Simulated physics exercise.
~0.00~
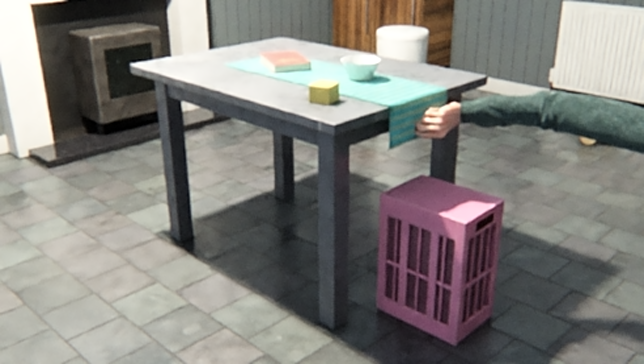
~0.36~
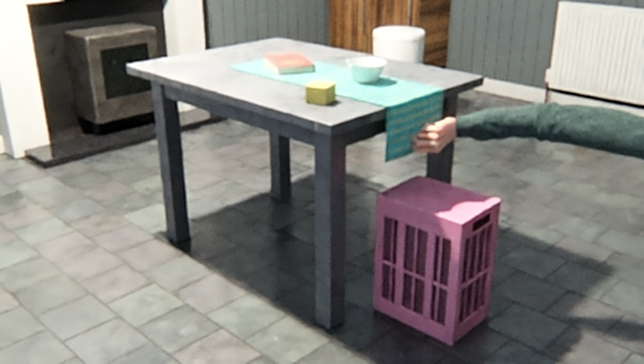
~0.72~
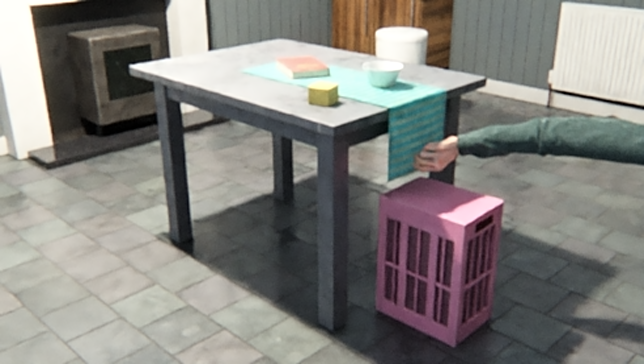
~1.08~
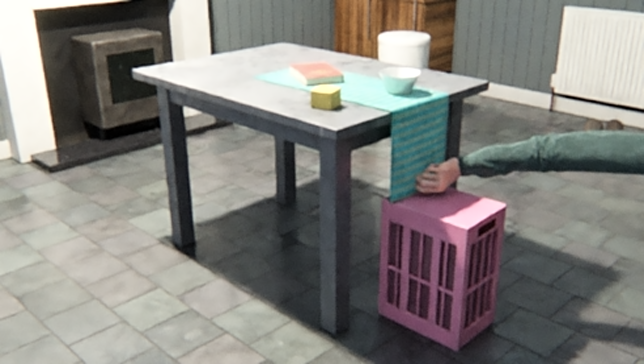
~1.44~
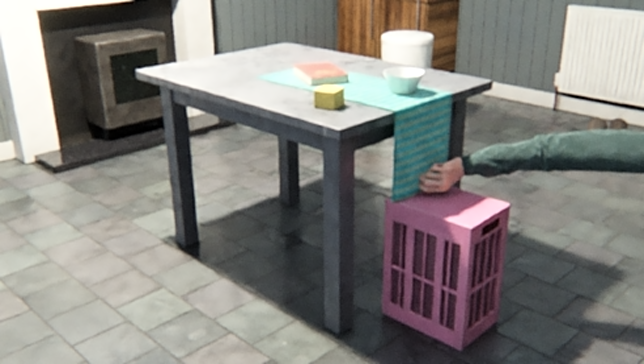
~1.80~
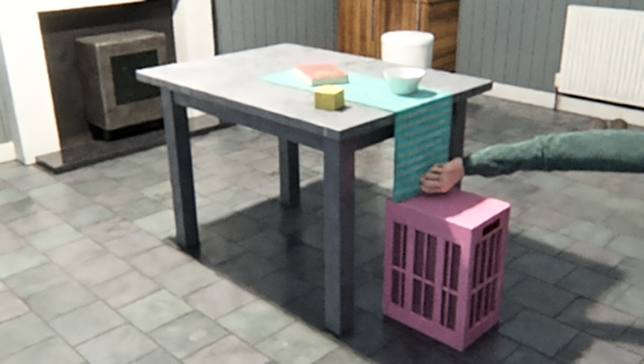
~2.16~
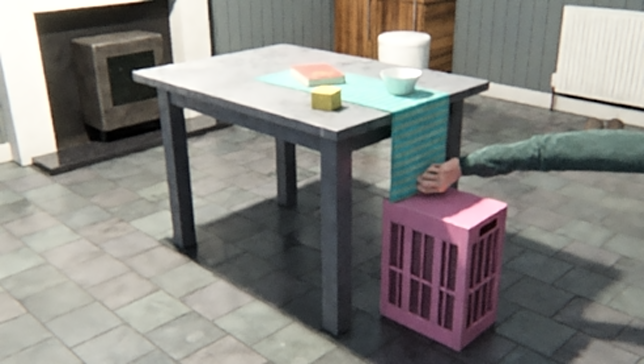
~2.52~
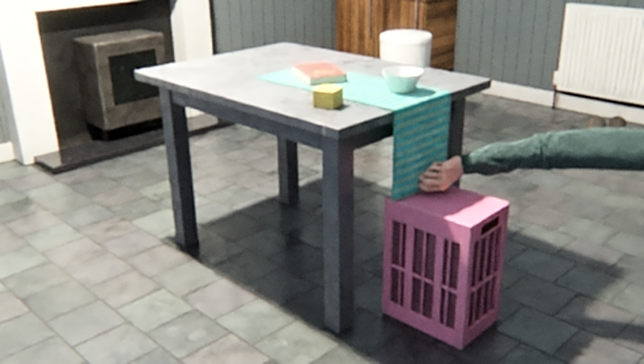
A turquoise tea towel hanging off a gray table was pulled slowly down by a hand until its end reached the pink crate below, carrying the white bowl and red book to the right, while the yellow block stayed put and everything remained on the table.
